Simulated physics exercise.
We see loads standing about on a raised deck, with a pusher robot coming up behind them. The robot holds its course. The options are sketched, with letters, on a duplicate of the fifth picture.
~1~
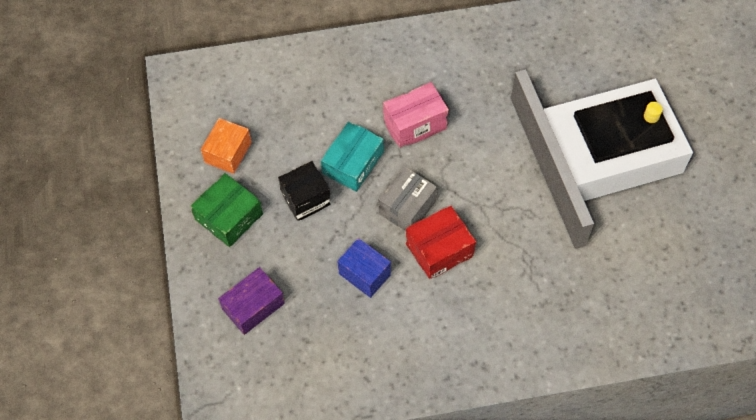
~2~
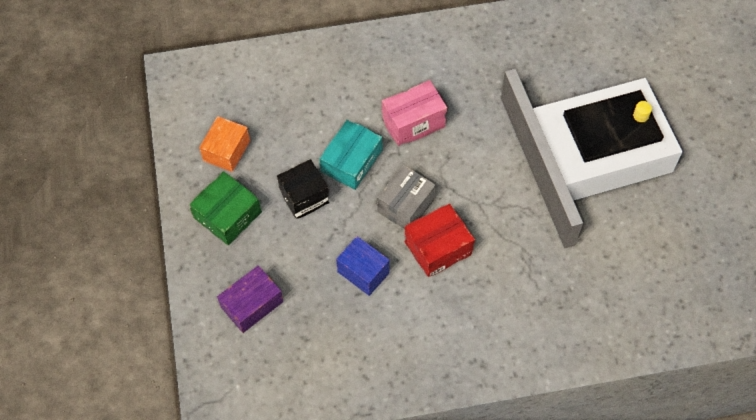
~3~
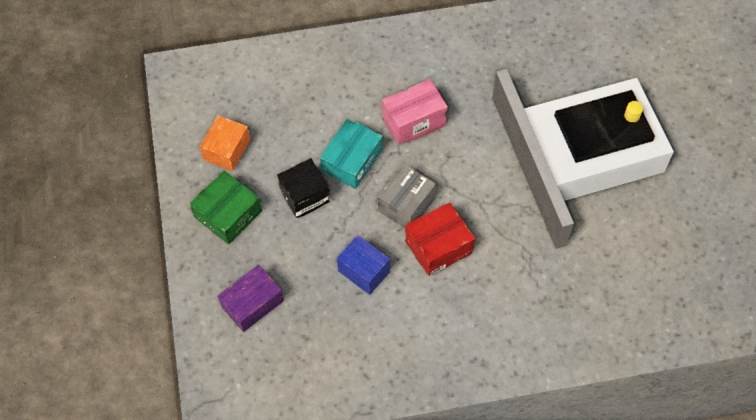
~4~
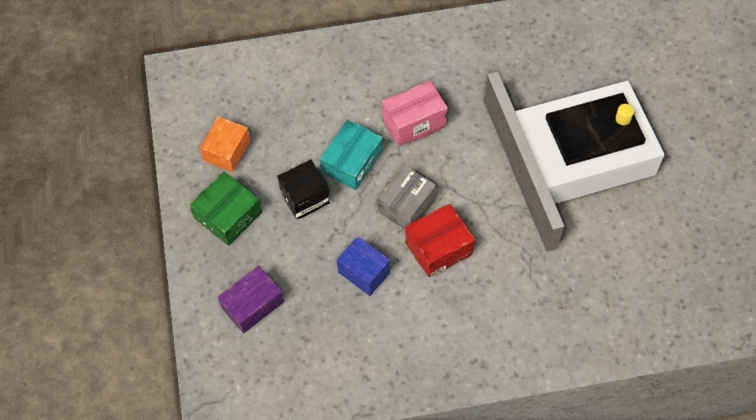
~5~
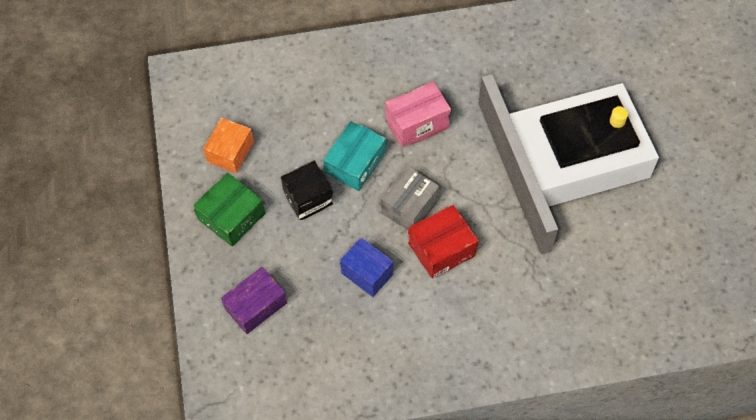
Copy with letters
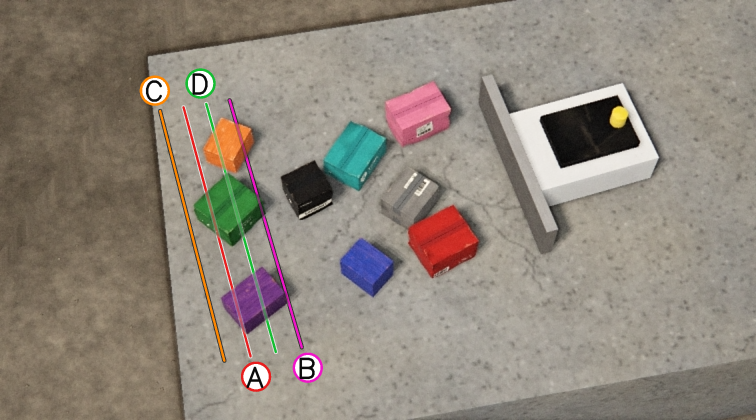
A white robot with a gray pusher plate moves slowly left toward scattered colored boxes.
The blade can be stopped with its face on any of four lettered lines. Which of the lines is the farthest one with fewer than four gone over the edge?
No fourth one falls up to D.
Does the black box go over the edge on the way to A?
By then, yes.
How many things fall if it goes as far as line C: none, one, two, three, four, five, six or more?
By then, six or more.
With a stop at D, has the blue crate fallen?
By then, no.
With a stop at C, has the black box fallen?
By then, yes.
On the copy, A at (215, 225); B at (264, 217); C at (190, 229); D at (239, 221).
On D. First, robot (484, 148); black box (296, 199); pink parcel (362, 124).
Then, robot (384, 165); green box (194, 213); purple crate (223, 304).
Finally, robot (306, 177); purple crate over the edge; green box over the edge; three fallen.
By contrast, A drops five; B is within the limit but short; C drops seven.
